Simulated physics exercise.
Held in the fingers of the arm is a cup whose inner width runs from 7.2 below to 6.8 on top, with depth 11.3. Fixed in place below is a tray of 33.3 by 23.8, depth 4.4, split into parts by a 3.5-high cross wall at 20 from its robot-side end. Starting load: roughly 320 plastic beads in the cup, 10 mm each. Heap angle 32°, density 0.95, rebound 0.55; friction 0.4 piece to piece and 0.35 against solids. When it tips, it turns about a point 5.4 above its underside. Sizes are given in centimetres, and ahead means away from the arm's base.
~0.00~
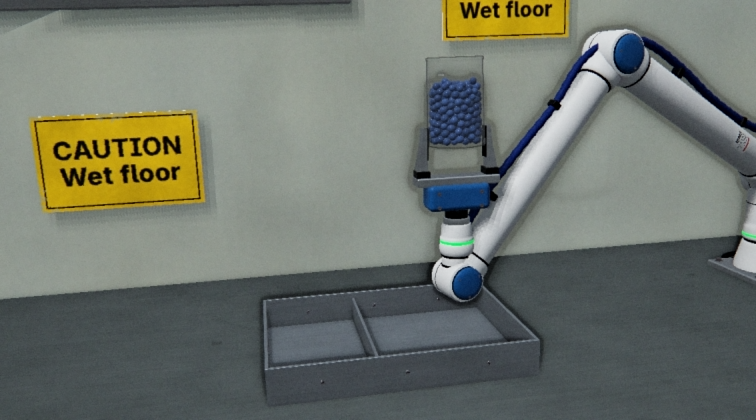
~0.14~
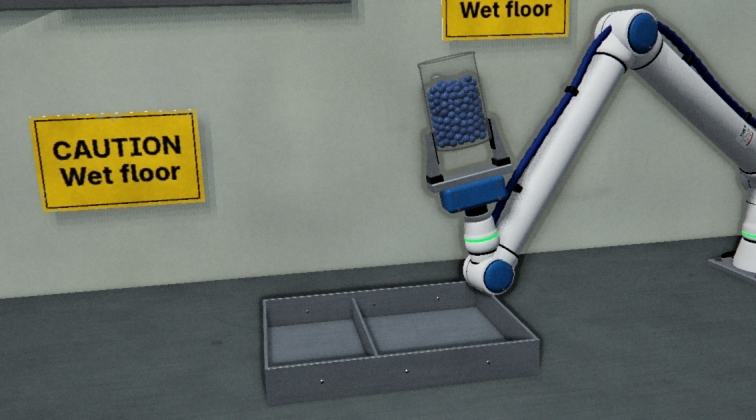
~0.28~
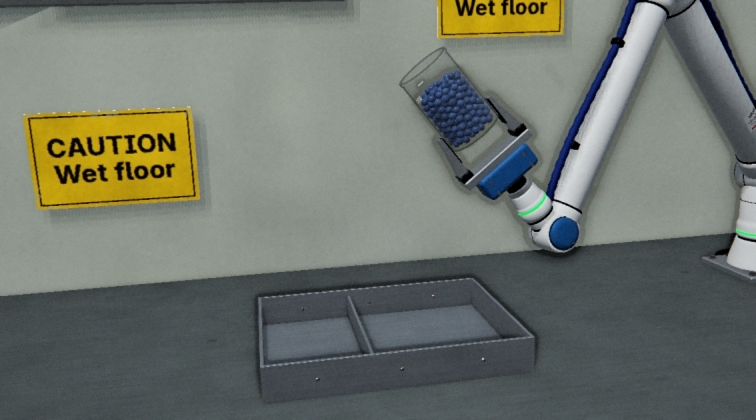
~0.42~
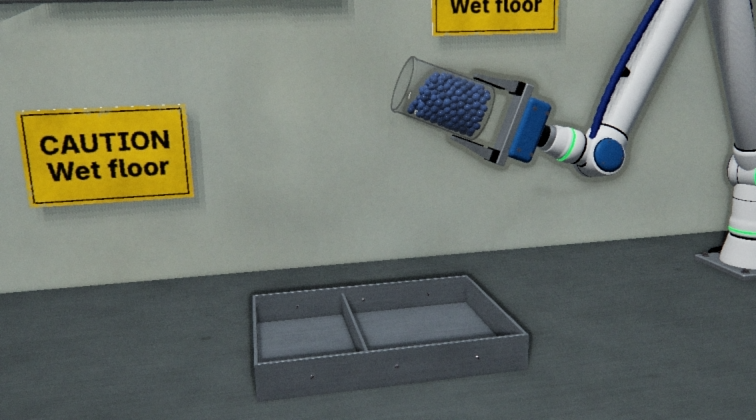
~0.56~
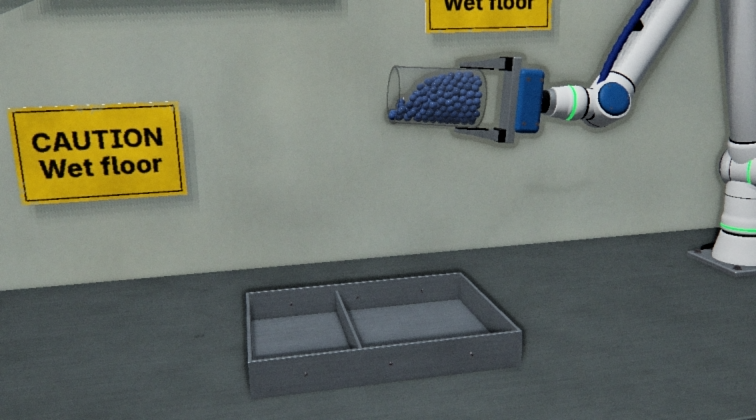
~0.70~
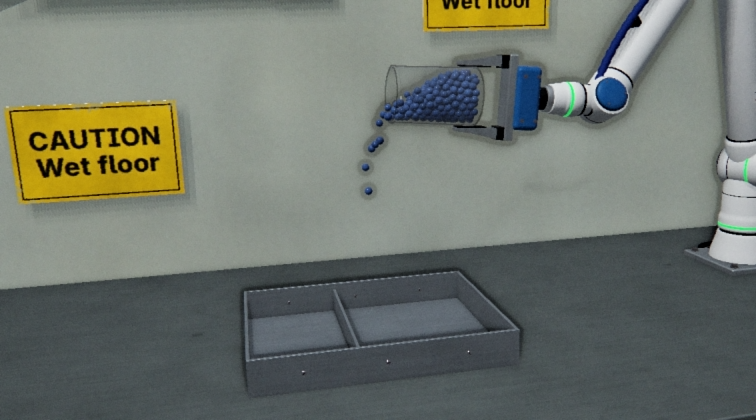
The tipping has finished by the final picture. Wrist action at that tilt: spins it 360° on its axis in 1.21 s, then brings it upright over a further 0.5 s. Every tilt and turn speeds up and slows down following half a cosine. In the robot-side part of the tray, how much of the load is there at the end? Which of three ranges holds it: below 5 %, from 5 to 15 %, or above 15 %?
It lands in the range above 15 %.
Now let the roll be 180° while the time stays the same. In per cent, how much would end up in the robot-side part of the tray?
Around 15 %.
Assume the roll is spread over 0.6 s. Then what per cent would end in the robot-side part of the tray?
Then roughly 15 %.
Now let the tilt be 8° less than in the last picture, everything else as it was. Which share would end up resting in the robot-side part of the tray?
Then roughly 10 per cent.
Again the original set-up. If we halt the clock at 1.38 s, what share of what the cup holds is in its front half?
Estimate: Near 65 %.
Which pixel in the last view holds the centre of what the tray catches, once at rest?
Roughly pixel (382, 335).
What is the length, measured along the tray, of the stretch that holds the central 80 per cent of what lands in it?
Spread length: Approx. 24 cm.
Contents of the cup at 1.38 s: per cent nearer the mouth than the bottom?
Close to 35 per cent sits in the mouth half.
After 1.38 s, tipped 86°, highest piece 36 above the table; 271 in the cup, 26 in the robot-side part, 4 in the far-side part, 1 on the table or floor, 19 in flight or on a rim.
After 2.07 s, tipped 67°, highest piece 35 above the table; 213 in the cup, 72 in the robot-side part, 21 in the far-side part, 3 on the table or floor, 12 in flight or on a rim.
After 2.61 s, upright, highest piece 35 above the table; 213 in the cup, 78 in the robot-side part, 26 in the far-side part, 4 on the table or floor.
After 3.31 s, upright, highest piece 35 above the table; 213 in the cup, 78 in the robot-side part, 26 in the far-side part, 4 on the table or floor.
At rest, 213 in the cup, 78 in the robot-side part, 26 in the far-side part, 4 on the table or floor. That is 24 % in the robot-side part of the tray.
